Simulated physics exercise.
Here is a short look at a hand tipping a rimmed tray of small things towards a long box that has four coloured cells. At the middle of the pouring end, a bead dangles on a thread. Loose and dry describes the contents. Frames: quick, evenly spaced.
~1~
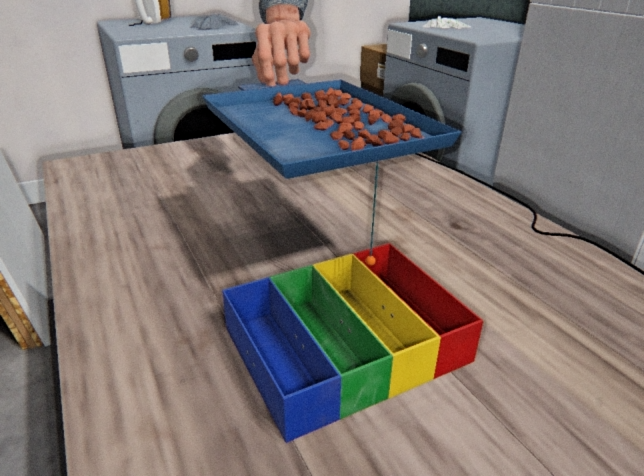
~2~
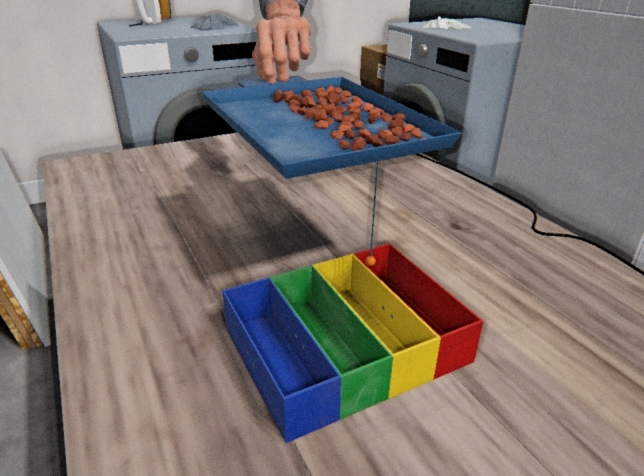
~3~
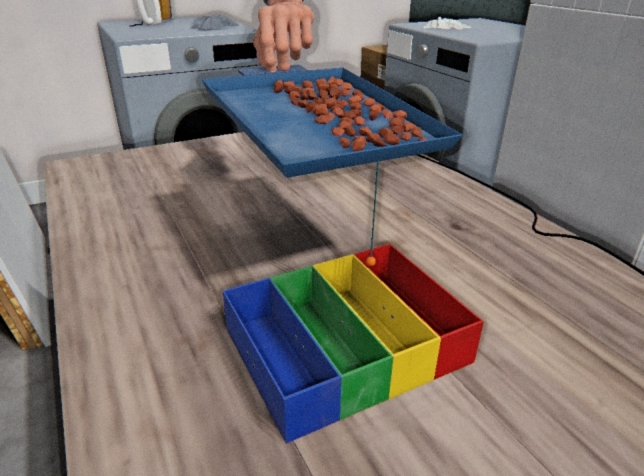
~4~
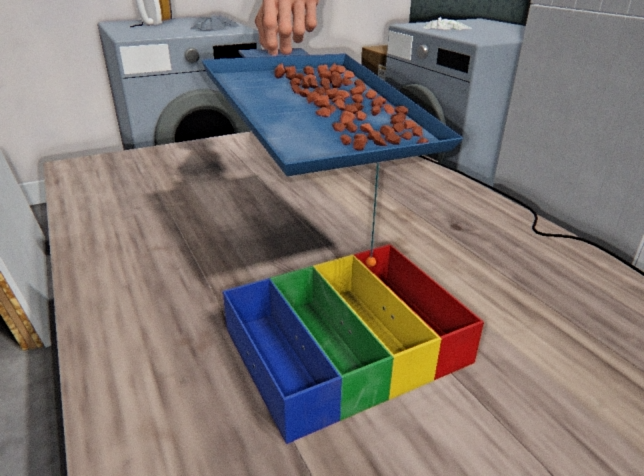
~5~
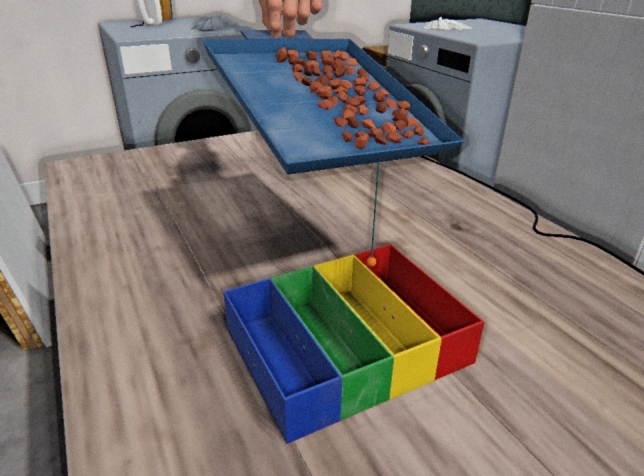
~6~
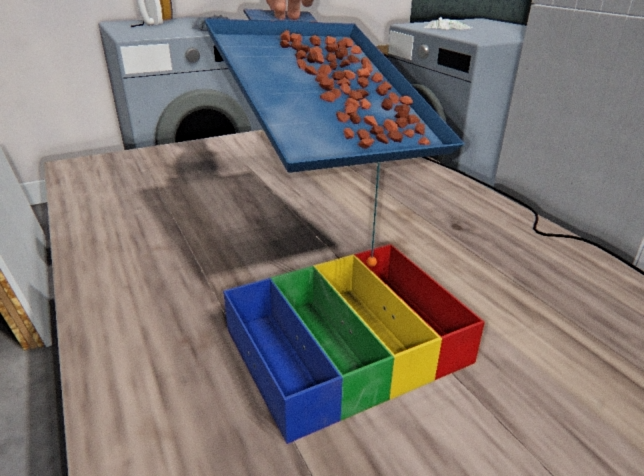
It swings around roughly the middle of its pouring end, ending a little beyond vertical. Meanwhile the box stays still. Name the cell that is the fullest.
Red.
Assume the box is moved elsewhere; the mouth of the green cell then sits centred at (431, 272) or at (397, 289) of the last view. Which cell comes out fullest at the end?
Going by the two tries in order: The green cell, then the yellow one.
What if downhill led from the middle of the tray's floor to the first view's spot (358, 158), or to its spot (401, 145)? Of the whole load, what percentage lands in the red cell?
Near 20 % and, after that, 10 %.
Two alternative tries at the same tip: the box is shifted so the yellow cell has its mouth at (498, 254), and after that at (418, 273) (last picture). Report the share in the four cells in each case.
First placement near 80 percent, second near 100 percent.
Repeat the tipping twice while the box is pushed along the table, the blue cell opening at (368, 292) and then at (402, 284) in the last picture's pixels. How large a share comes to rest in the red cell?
Trial 1 near 0 percent, trial 2 near 0 percent.
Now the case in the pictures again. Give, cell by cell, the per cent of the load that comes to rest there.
Shares in percent - blue cell 0, green cell 0, yellow cell 10, red cell 30.
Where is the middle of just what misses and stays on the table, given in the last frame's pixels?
The middle is around (493, 312).
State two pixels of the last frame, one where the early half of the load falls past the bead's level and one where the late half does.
First roughly (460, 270), then roughly (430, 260).
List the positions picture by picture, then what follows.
Corners of the pouring end (286, 161) and (454, 131), level; middle of the load (335, 115), bits of crushed brick; bead on its thread (370, 261); blue cell (313, 405); green cell (366, 383); yellow cell (414, 363); red cell (458, 345), in the first frame.
Corners of the pouring end (286, 161) and (454, 132), level; middle of the load (335, 114), in the second frame.
Corners of the pouring end (287, 161) and (455, 133), tipped barely, lowest at the right corner; middle of the load (336, 108), in the third frame.
Corners of the pouring end (289, 160) and (456, 136), tipped a little, lowest at the right corner; middle of the load (338, 100), in the fourth frame.
Corners of the pouring end (290, 159) and (457, 139), tipped clearly, lowest at the right corner; middle of the load (340, 91), in the fifth frame.
Corners of the pouring end (292, 158) and (457, 141), tipped clearly, lowest at the right corner; middle of the load (343, 82), just a few on the move; blue cell (314, 406); green cell (367, 384); yellow cell (415, 364); red cell (459, 347), in the sixth frame.
Just after the last frame, tray tipped steeply; almost all on the tray; about a tenth falling or outside the box.
A moment on, tray tipped past a quarter turn; roughly a quarter on the tray; roughly a quarter in the red cell; about a tenth in the yellow cell; roughly half falling or outside the box.
Further on, tray tipped past a quarter turn; roughly a third in the red cell; about a tenth in the yellow cell; roughly two thirds falling or outside the box.
When it is over, tray tipped past a quarter turn; roughly a third in the red cell; about a tenth in the yellow cell; not one in the blue cell; not one in the green cell; roughly two thirds outside the box.
